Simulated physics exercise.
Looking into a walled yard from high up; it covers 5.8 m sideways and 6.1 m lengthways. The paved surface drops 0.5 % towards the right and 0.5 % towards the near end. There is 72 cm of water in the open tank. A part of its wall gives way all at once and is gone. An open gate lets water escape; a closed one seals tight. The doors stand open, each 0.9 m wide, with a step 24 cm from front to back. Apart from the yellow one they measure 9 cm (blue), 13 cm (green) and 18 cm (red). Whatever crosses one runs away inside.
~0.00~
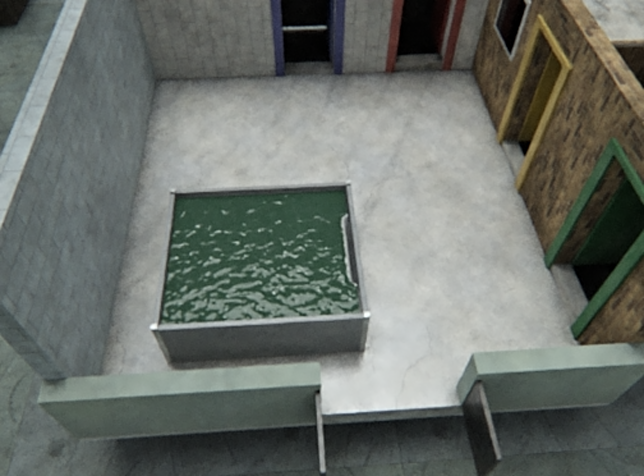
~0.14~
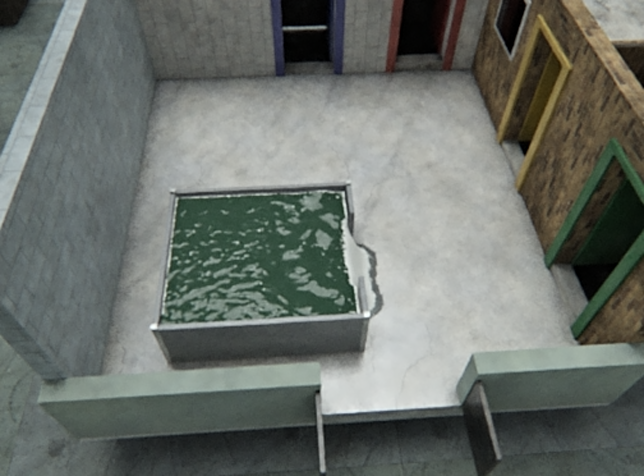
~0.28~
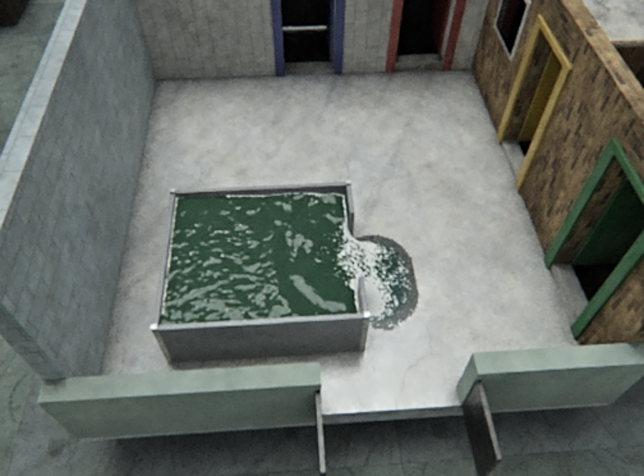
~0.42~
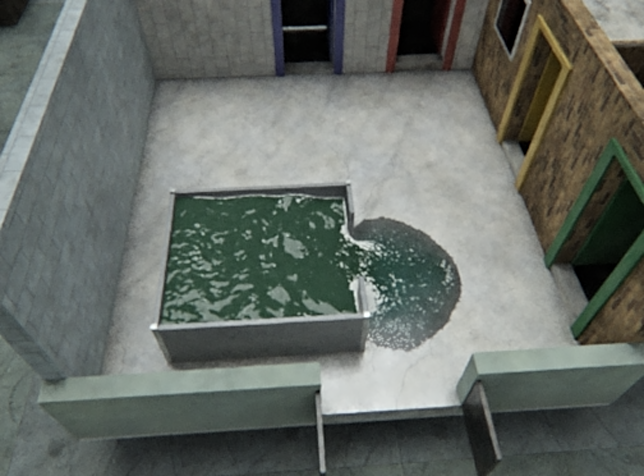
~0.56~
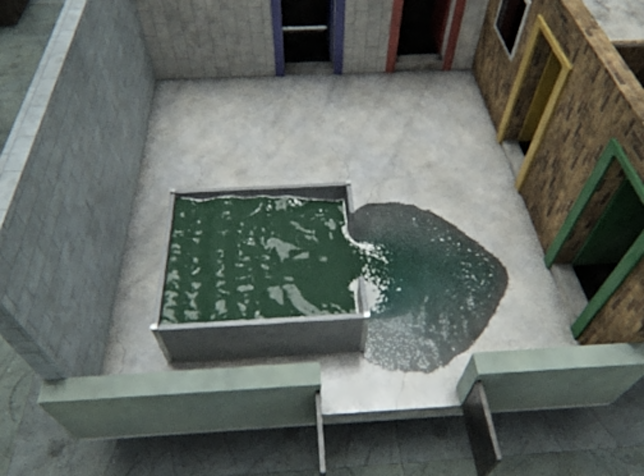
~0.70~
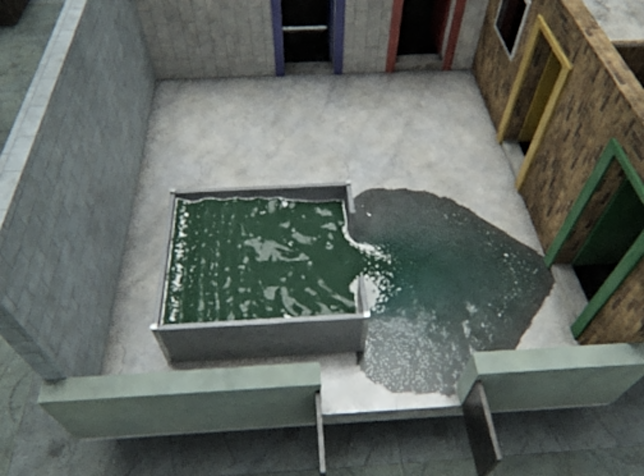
Open tank of green water in a walled yard losing part of its right wall, water pouring out and spreading across the floor.
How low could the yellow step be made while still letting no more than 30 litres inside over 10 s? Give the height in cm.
It would have to be roughly 11 cm high.
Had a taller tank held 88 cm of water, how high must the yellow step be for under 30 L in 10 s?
About 14.0 cm.
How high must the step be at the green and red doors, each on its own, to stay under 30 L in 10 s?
About 28 cm at green and 13.0 cm at red.
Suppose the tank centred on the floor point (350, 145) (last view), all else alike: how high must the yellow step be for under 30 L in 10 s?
About 37 cm.
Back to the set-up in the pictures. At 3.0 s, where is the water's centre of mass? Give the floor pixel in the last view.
Near (375, 261).
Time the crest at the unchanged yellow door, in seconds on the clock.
Around 1.8 s.
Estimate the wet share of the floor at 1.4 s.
Some 30 per cent of it.
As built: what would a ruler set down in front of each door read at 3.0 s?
Depths in cm: Yellow 14, blue 0, green 28, red 14.
After 1.4 s water covers 30 % of the floor, deepest (42 cm) near (585, 362); 10 cm at the yellow door, 0 litres in over its 10 cm step.
After 3.0 s water covers 35 % of the floor, deepest (28 cm) near (556, 287); 14 cm at the yellow door, 24 litres in over its 10 cm step.
After 10.0 s water covers 95 % of the floor, deepest (14 cm) near (121, 275); 7 cm at the yellow door, 38 litres in over its 10 cm step.
At the yellow door as built, the water arrived by 1.4 s and peaked near 18 cm at 1.8 s.
With a step of 9 cm, 49 litres would have come in within the 10 s; with 12 cm, 21 litres. So under 30 litres takes about 11 cm.
